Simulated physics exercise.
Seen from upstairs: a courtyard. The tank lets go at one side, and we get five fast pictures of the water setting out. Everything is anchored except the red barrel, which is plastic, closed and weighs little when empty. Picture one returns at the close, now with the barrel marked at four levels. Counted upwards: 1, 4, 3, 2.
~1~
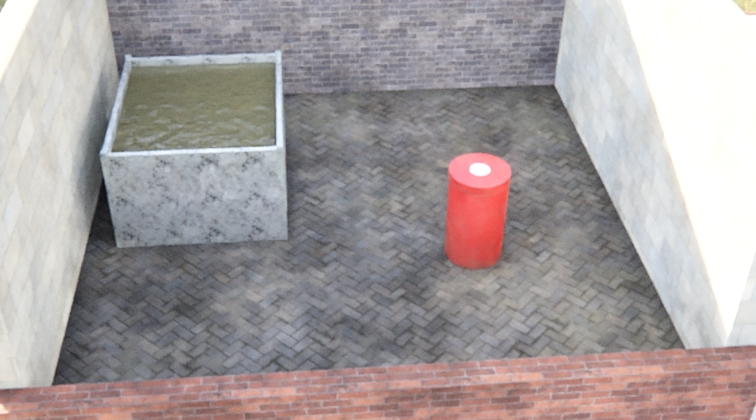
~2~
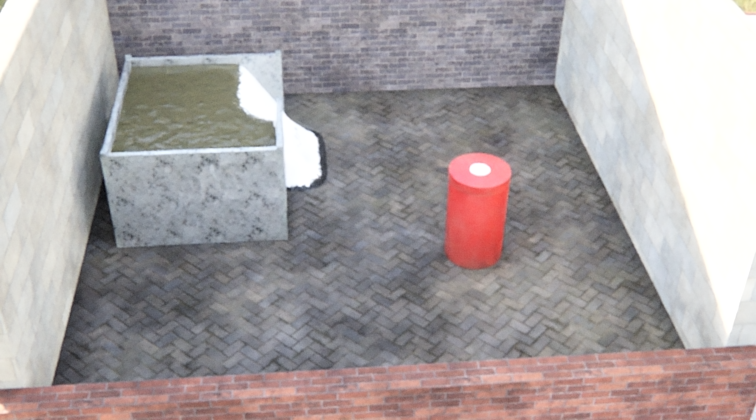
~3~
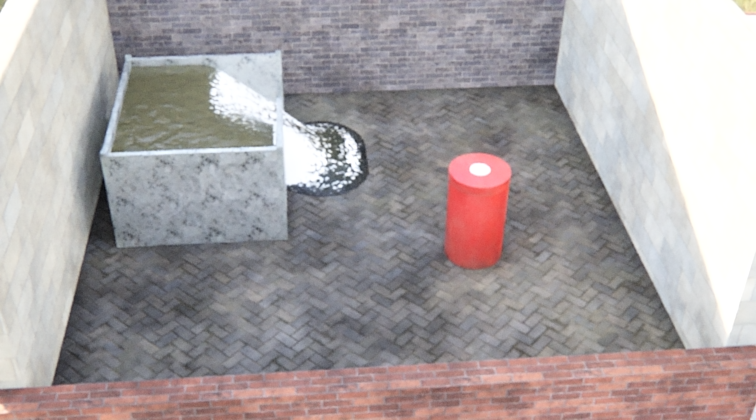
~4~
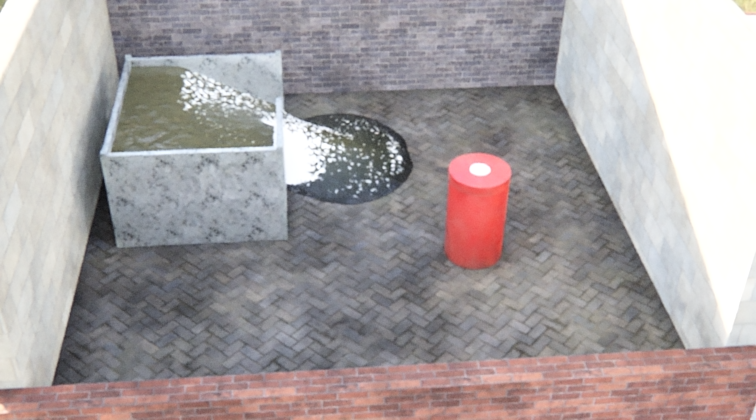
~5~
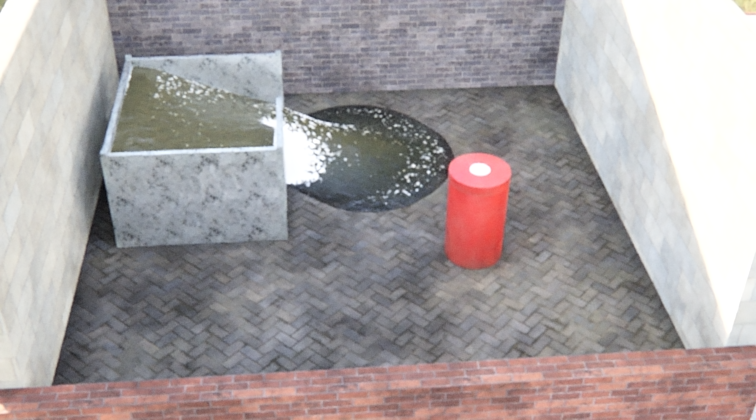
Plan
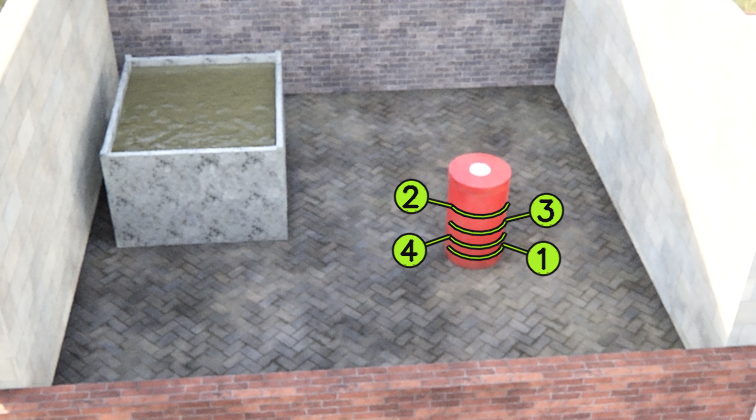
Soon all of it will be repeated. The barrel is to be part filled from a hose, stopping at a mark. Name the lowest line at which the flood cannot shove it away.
Level 4 just does it.
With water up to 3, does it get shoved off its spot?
No.
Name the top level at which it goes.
1.
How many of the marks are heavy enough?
Three of the four.
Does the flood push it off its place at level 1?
Yes.
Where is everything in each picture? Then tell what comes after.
Lid of the red barrel at (480, 170); tank full, its middle at (199, 107), in the first frame.
In the second frame, 2 % of the ground under water, its edge towards the barrel at (314, 167).
In the third frame, 5 % of the ground under water, its edge towards the barrel at (352, 179).
In the fourth frame, 8 % of the ground under water, its edge towards the barrel at (373, 193).
Lid of the red barrel at (480, 170); 12 % of the ground under water, its edge towards the barrel at (412, 195), in the fifth frame.
In lime, 1 at (479, 258); 2 at (483, 216); 3 at (481, 233); 4 at (480, 247); from the bottom up 1, 4, 3, 2.
Choosing 1, it is pushed about half its own width away.
Choosing 2, it does not move.
Choosing 3, it does not move.
Choosing 4, it does not move.
